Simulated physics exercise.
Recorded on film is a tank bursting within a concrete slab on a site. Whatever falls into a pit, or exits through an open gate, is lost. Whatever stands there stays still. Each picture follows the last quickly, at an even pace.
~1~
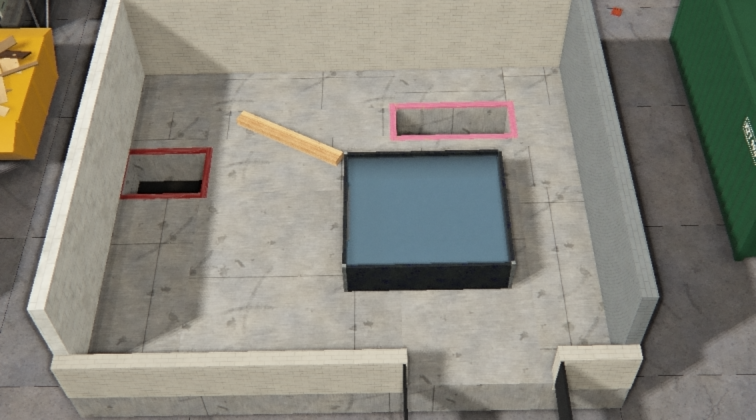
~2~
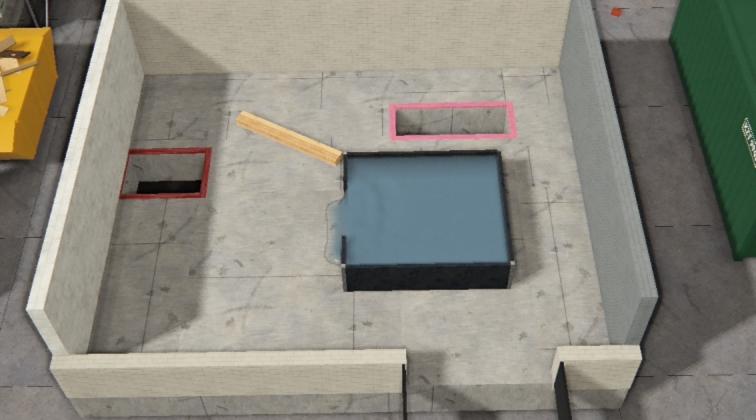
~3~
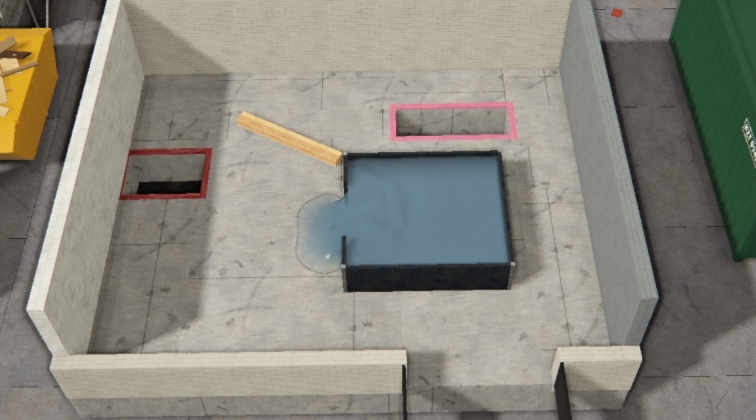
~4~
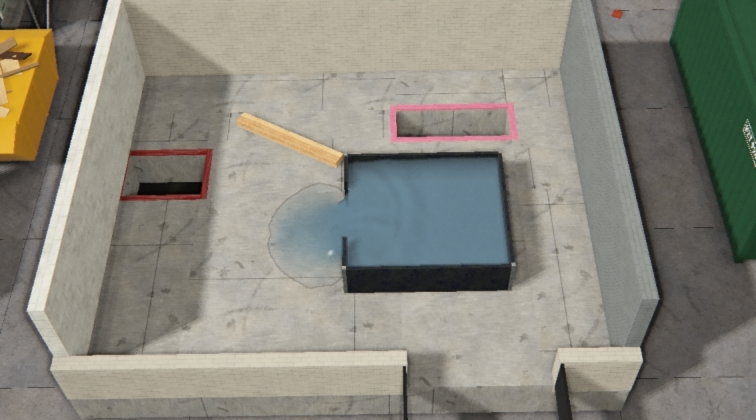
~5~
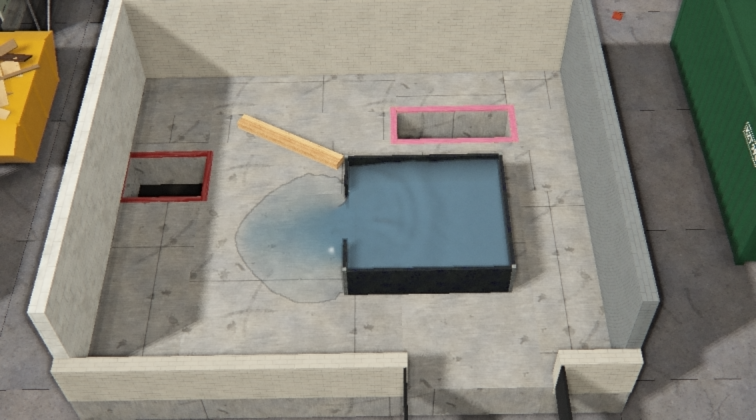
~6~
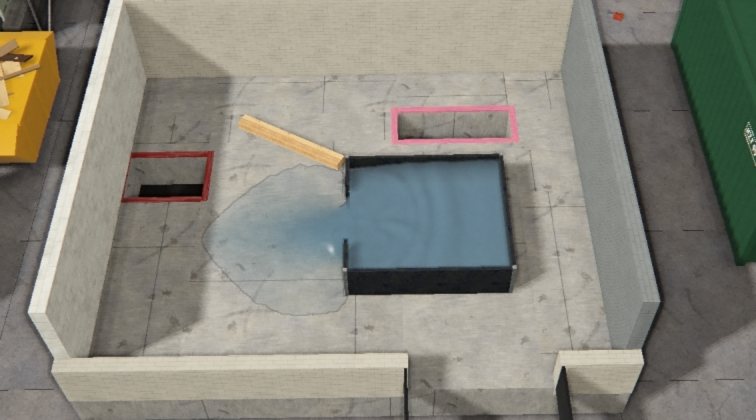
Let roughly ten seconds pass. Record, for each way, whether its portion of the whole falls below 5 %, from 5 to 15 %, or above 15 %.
Outcome: The gate drains a share short of five per cent. The red pit drains a share exceeding fifteen per cent. The pink pit drains a share short of five per cent.
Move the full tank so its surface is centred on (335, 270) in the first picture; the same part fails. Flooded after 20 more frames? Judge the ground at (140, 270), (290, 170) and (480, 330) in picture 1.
Going through the three spots, I'd say swamped, high and dry, high and dry.
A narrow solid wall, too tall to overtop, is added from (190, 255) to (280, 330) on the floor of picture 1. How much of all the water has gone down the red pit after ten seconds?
Red: About 45 %.
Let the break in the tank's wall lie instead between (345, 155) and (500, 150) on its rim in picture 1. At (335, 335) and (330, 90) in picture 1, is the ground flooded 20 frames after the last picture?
In order, I'd call them parched and drenched.
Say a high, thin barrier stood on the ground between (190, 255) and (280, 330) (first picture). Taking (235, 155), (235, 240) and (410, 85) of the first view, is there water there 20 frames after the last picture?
In the order you listed them: Soaked, soaked, unsoaked.
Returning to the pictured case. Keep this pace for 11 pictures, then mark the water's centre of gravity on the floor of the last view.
Near (362, 239).
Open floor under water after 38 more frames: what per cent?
About 50 in a hundred.
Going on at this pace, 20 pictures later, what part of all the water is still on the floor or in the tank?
About 90 per cent.
A moment on, water covers 25 % of the floor; the gate 0 %, the red pit 1 %, the pink pit 0 %.
Next, water covers 35 % of the floor; the gate 0 %, the red pit 4 %, the pink pit 0 %.
Then, water covers 40 % of the floor; the gate 0 %, the red pit 10 %, the pink pit 0 %.
Later, water covers 50 % of the floor; the gate 0 %, the red pit 20 %, the pink pit 0 %.
In the end, water covers 70 % of the floor; the gate 1 %, the red pit 34 %, the pink pit 0 %.
